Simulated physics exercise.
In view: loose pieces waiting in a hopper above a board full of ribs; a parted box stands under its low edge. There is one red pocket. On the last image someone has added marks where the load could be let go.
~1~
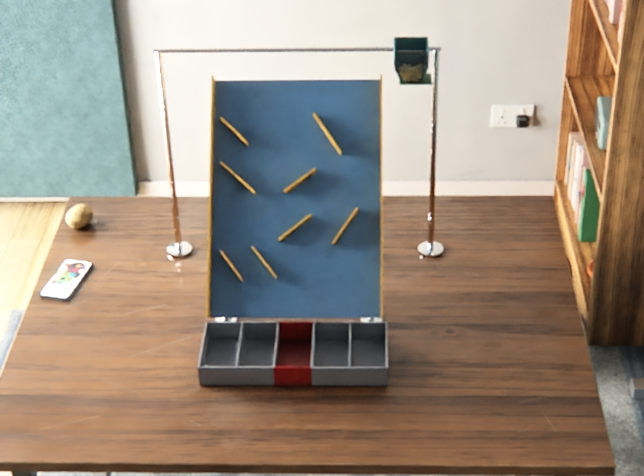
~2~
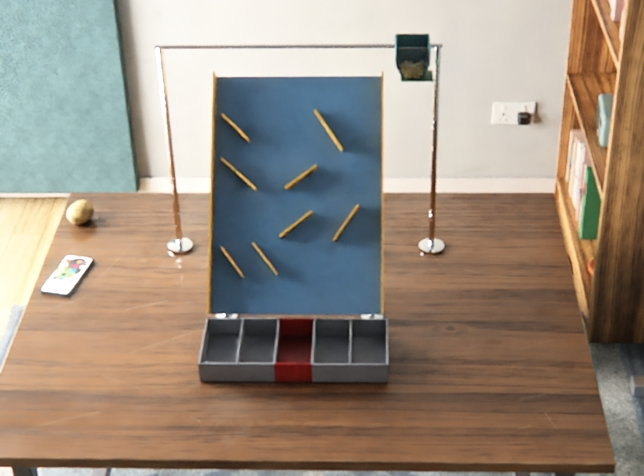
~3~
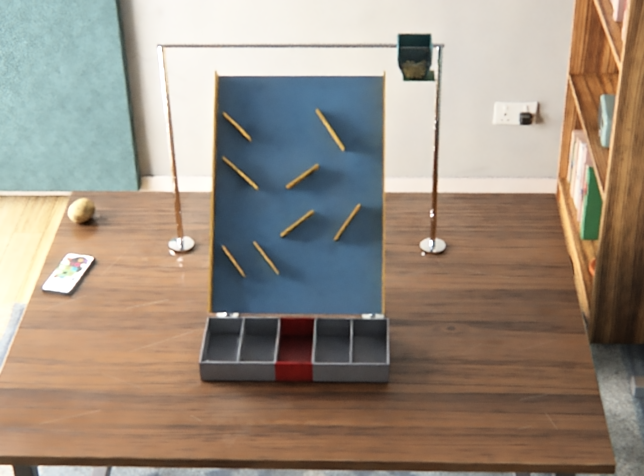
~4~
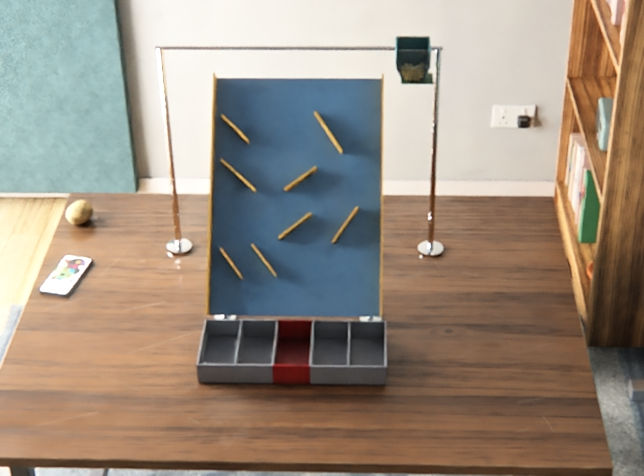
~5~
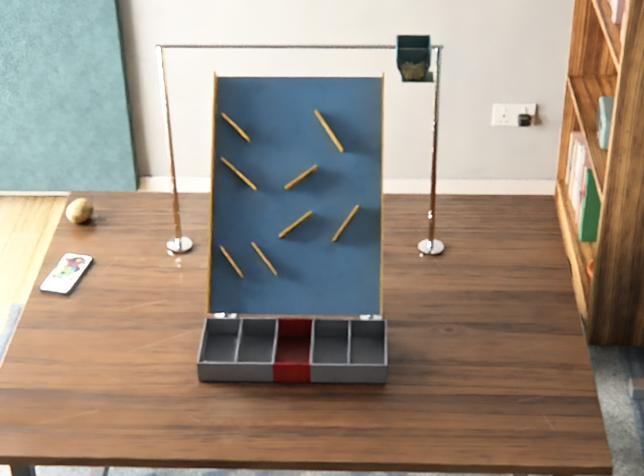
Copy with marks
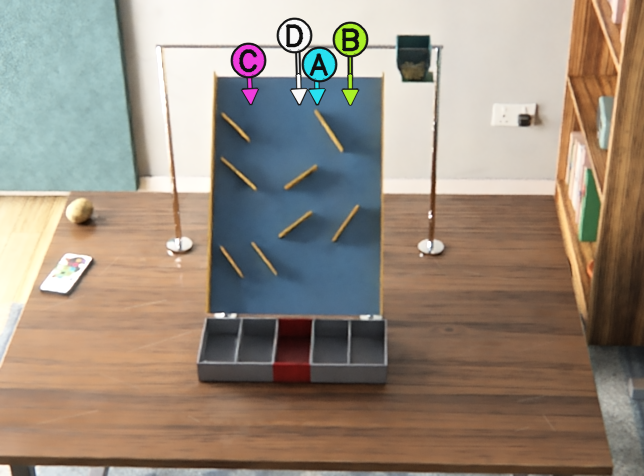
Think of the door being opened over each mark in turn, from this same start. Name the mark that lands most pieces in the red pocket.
Mark C.
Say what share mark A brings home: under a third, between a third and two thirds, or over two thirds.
Mark A gives under a third.
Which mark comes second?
Here it is mark D.
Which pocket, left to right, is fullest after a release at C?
The third.
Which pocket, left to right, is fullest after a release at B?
It is the fifth one.
On the marked copy, mark A meets the board at (317, 98); mark B meets the board at (350, 99); mark C meets the board at (250, 98); mark D meets the board at (299, 98).
For mark A, roughly a quarter in the red pocket, the larger part in other pockets.
For mark B, about a tenth in the red pocket, the larger part in other pockets.
For mark C, the larger part in the red pocket, roughly a quarter in other pockets.
For mark D, roughly half in the red pocket, roughly half in other pockets.
